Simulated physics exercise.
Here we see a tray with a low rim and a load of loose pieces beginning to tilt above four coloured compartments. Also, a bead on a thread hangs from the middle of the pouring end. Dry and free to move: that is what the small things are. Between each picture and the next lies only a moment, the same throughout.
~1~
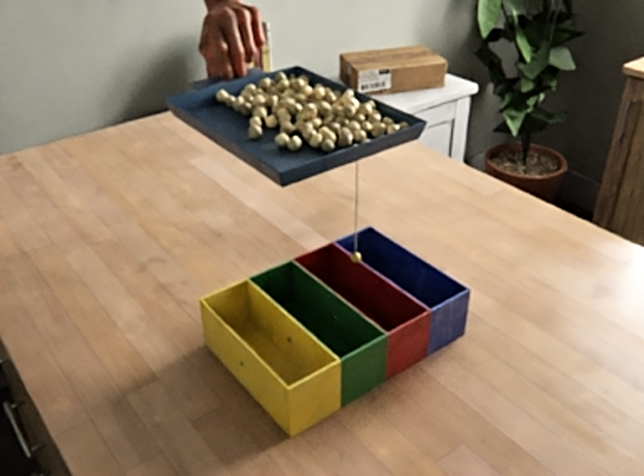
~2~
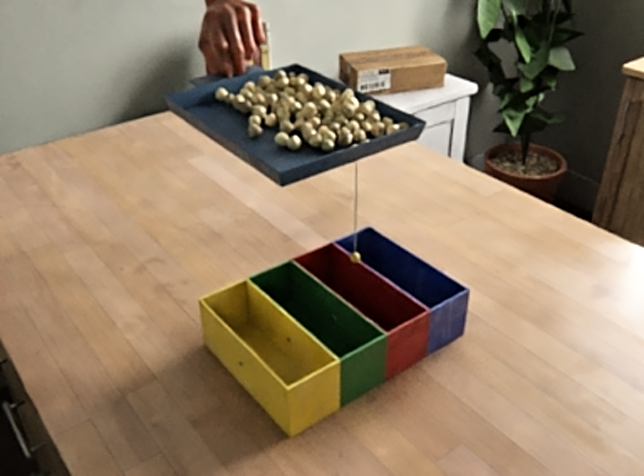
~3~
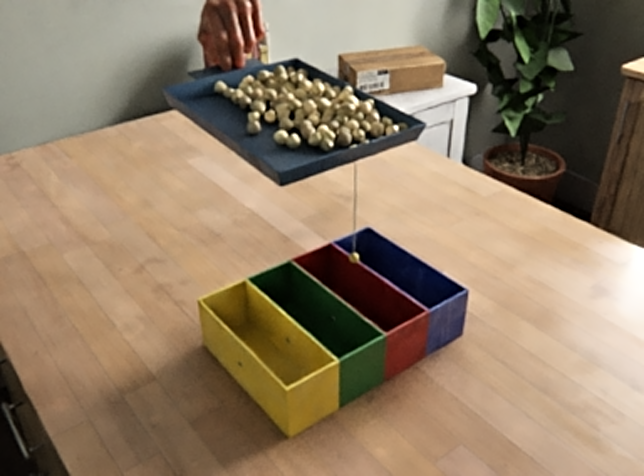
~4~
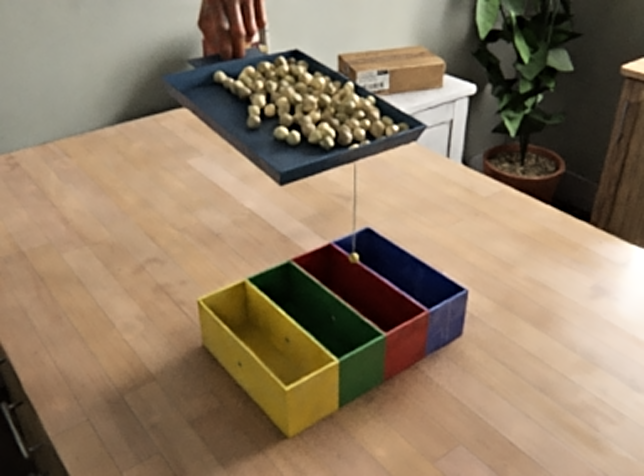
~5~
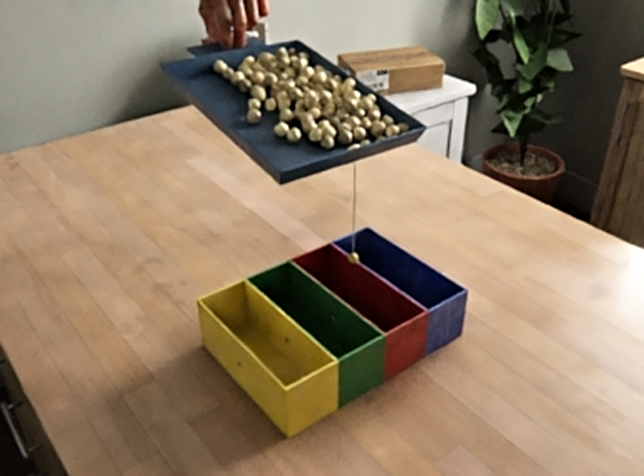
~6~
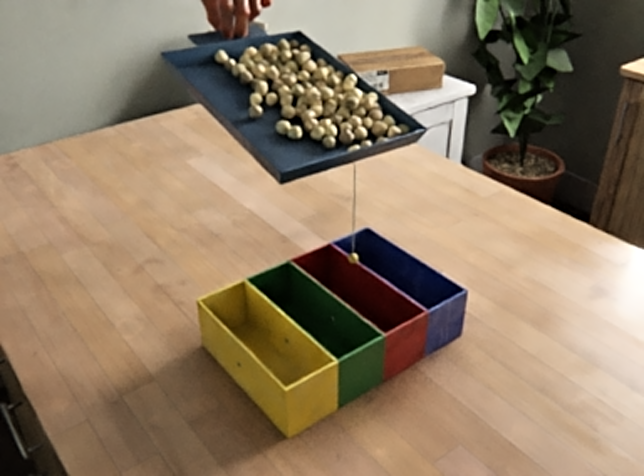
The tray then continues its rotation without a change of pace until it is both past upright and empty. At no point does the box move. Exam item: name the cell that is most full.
Answer: Blue.
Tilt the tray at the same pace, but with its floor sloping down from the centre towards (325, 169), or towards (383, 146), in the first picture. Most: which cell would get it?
So the first one goes to the cell in green and the second to the cell in blue.
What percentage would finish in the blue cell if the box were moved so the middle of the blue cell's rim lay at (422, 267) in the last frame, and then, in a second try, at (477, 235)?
Around 40 and around 0 per cent, in that order.
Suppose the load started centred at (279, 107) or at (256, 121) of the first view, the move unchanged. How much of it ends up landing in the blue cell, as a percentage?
Roughly 30 per cent, then roughly 30 per cent.
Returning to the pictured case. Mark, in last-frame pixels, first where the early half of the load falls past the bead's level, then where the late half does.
(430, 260), then (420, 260).
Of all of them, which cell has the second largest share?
Behind the top one comes the red one.
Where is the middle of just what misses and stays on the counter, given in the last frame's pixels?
Centre, final frame: Roughly (530, 308).
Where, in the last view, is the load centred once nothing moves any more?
Around (428, 322), give or take.
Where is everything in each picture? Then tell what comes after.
The first frame shows corners of the pouring end (282, 168) and (420, 121), level; middle of the load (305, 109), macadamia nuts; bead on its thread (355, 258); yellow cell (315, 394); green cell (364, 366); red cell (408, 341); blue cell (449, 318).
The second frame shows corners of the pouring end (281, 168) and (420, 121), level; middle of the load (304, 108).
The third frame shows corners of the pouring end (281, 168) and (419, 123), tipped barely, lowest at the right corner; middle of the load (303, 105).
The fourth frame shows corners of the pouring end (281, 168) and (420, 124), tipped a little, lowest at the right corner; middle of the load (304, 99).
The fifth frame shows corners of the pouring end (282, 167) and (420, 125), tipped a little, lowest at the right corner; middle of the load (304, 93).
The sixth frame shows corners of the pouring end (283, 167) and (421, 127), tipped a little, lowest at the right corner; middle of the load (307, 95); yellow cell (312, 395); green cell (361, 367); red cell (405, 342); blue cell (446, 319).
Just after the last frame, tray tipped steeply; almost all on the tray; just a few in the blue cell; just a few in the red cell; about a tenth falling or outside the box.
A moment on, tray tipped right over; roughly a third on the tray; about a tenth in the blue cell; about a tenth in the red cell; just a few in the green cell; roughly half falling or outside the box.
Further on, tray tipped past a quarter turn; roughly a third in the blue cell; roughly a quarter in the red cell; about a tenth in the green cell; just a few in the yellow cell; roughly half falling or outside the box.
When it is over, tray tipped past a quarter turn; roughly a third in the blue cell; roughly a quarter in the red cell; about a tenth in the green cell; just a few in the yellow cell; roughly half outside the box.
